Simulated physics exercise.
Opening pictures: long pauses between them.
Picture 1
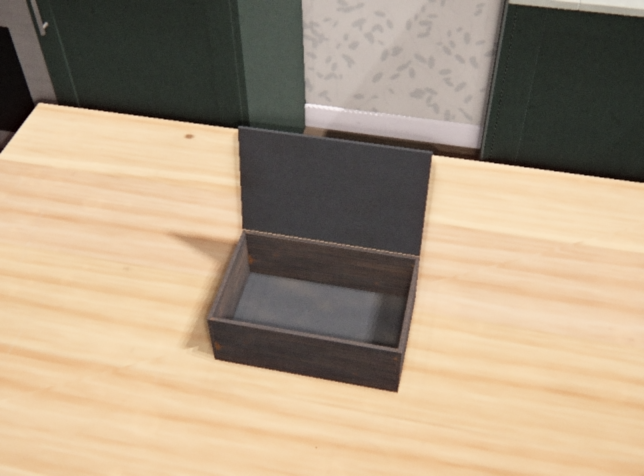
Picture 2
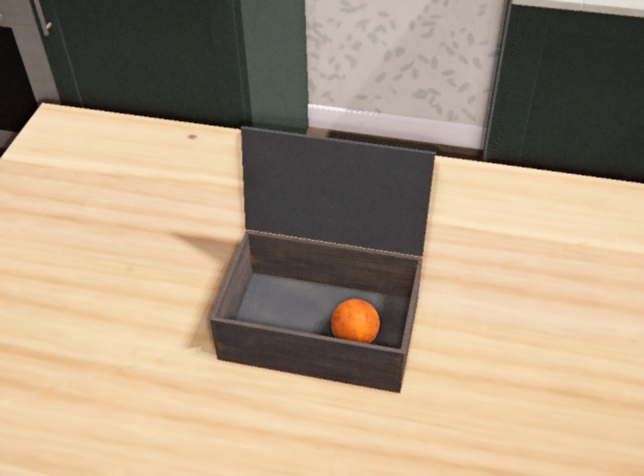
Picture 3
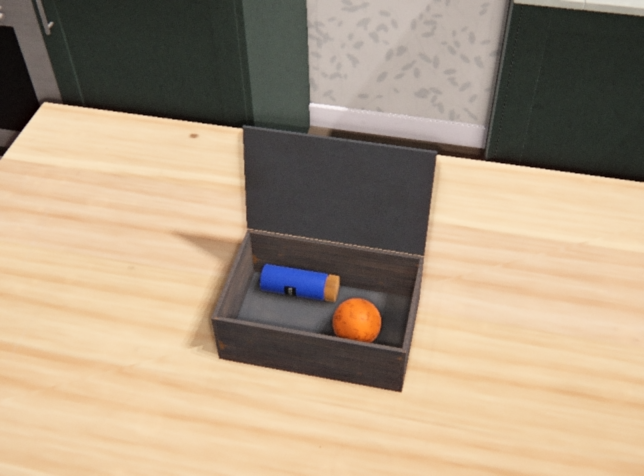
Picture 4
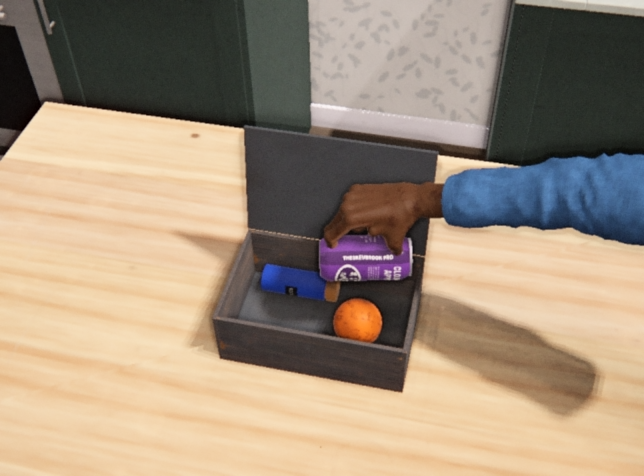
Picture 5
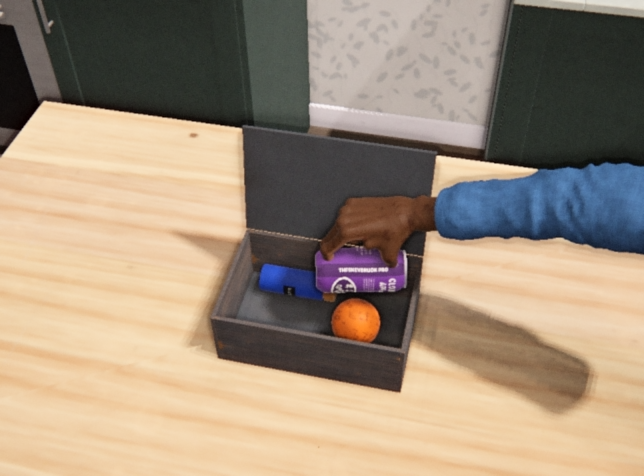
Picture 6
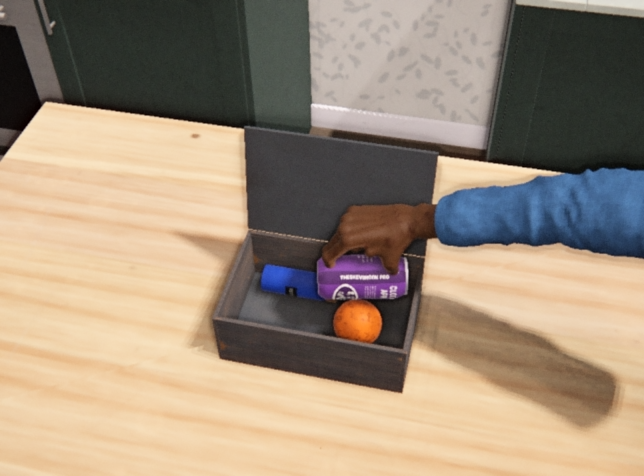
An orange ball appears in an open dark box on a wooden table, followed by a blue cylinder; then a hand in a blue sleeve holds a purple can above them and lowers it slightly into the box.
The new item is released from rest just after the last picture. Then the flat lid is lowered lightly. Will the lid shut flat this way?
Drops home.
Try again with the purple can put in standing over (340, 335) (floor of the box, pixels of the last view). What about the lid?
That way the lid ends up fully closed.
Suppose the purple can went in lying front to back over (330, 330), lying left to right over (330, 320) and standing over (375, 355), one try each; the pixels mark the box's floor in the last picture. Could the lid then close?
First try leaves it partly open, second try leaves it shut, third try leaves it partly open.
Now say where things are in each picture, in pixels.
In the first picture, the last thing is not in view yet.
In the second picture, the last thing is not in view yet; orange ball (355, 324).
In the third picture, the last thing is not in view yet; orange ball (357, 323).
The fourth picture shows on its way; purple can (365, 258); orange ball (358, 323).
The fifth picture shows on its way; purple can (360, 270); orange ball (356, 323).
The sixth picture shows put in, still held; purple can (362, 277); orange ball (357, 323).
Then, 1.00 s past the last view, lid starting down; purple can displaced about its own width near (357, 303); orange ball displaced a little.
Then, 1.80 s past the last view, lid 41° above the rim; purple can displaced about its own width near (357, 303); orange ball displaced a little.
Finally, lid shut; moved from the start, purple can; the other 2 still in place. Final places as the last picture's camera would see them, purple can near (357, 304).
